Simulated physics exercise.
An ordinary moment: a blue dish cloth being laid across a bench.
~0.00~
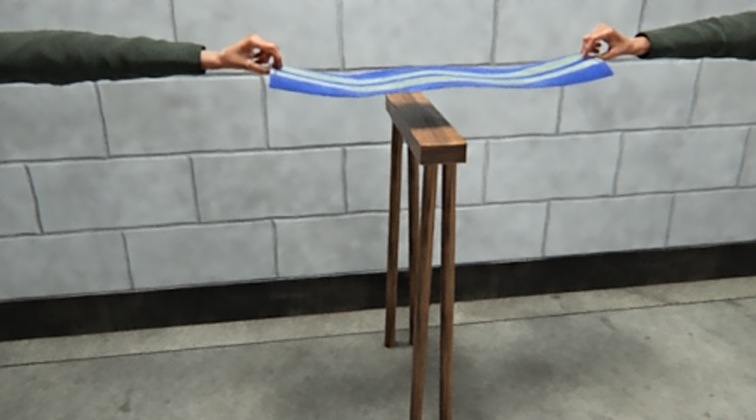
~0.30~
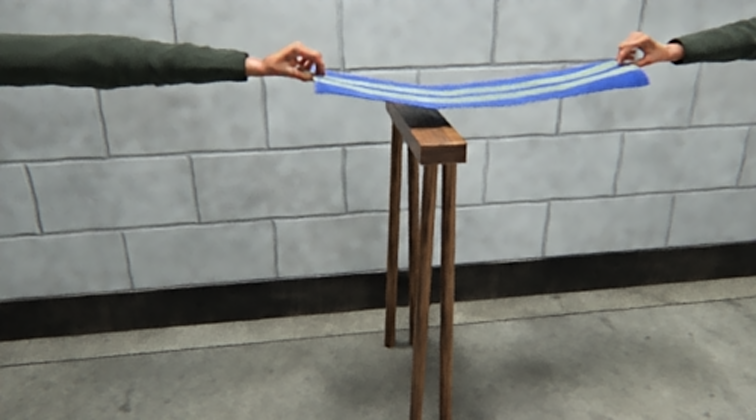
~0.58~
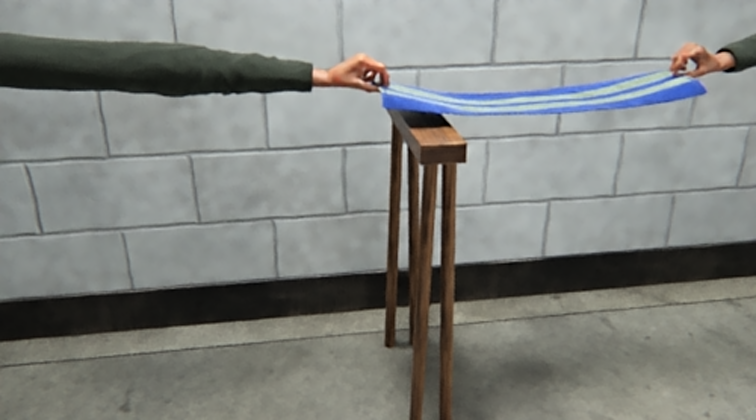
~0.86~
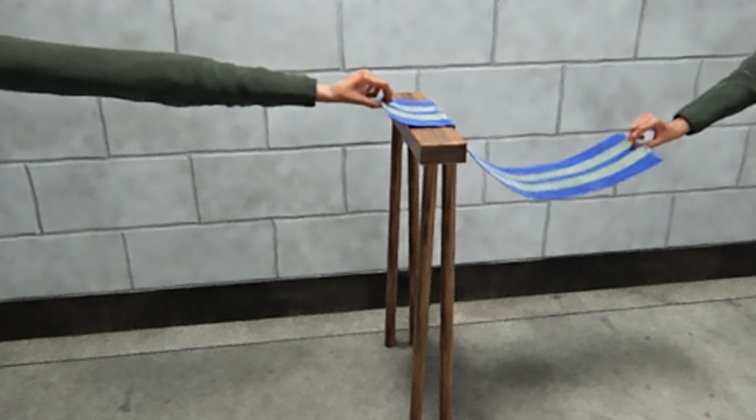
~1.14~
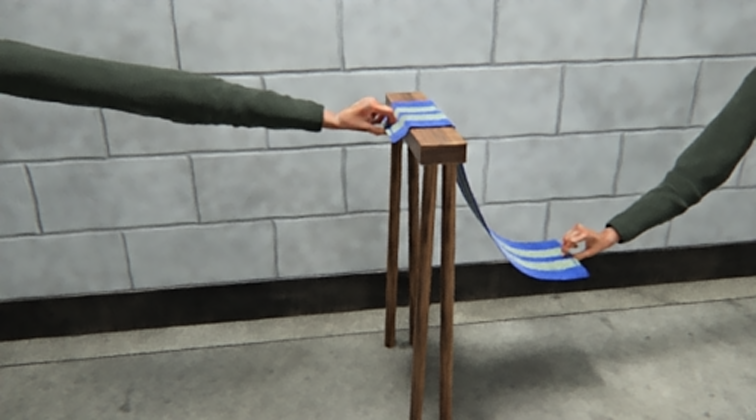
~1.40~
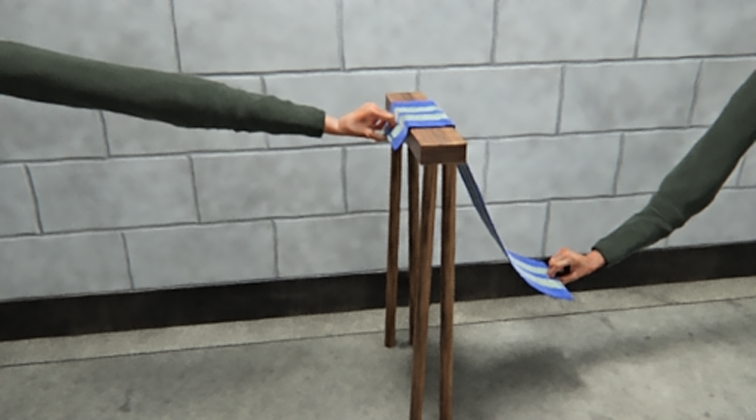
By a grey block wall, two hands carried a striped blue cloth rightward above a narrow wooden bench, then lowered it across the top, drawing the right end down much farther than the left.
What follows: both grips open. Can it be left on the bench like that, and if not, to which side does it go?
As it turns out, the blue dish cloth is pulled rightwards.
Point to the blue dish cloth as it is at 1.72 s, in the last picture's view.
Near (471, 266).
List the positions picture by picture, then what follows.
In the first frame, left end (275, 88); right end (609, 76); top of the bench (444, 149).
In the second frame, left end (321, 93); right end (645, 86).
In the third frame, left end (388, 108); right end (702, 95); top of the bench (444, 149).
In the fourth frame, left end (393, 119); right end (659, 164).
In the fifth frame, left end (398, 140); right end (585, 277).
In the sixth frame, left end (399, 146); right end (569, 300); far more of it on the right.
By 1.72 s, dish cloth clear of the top and falling near (471, 266).
By 1.96 s, dish cloth in a heap on the floor near (469, 375).
When it is over, dish cloth in a heap on the floor near (467, 377). The blue dish cloth runs off to the right.
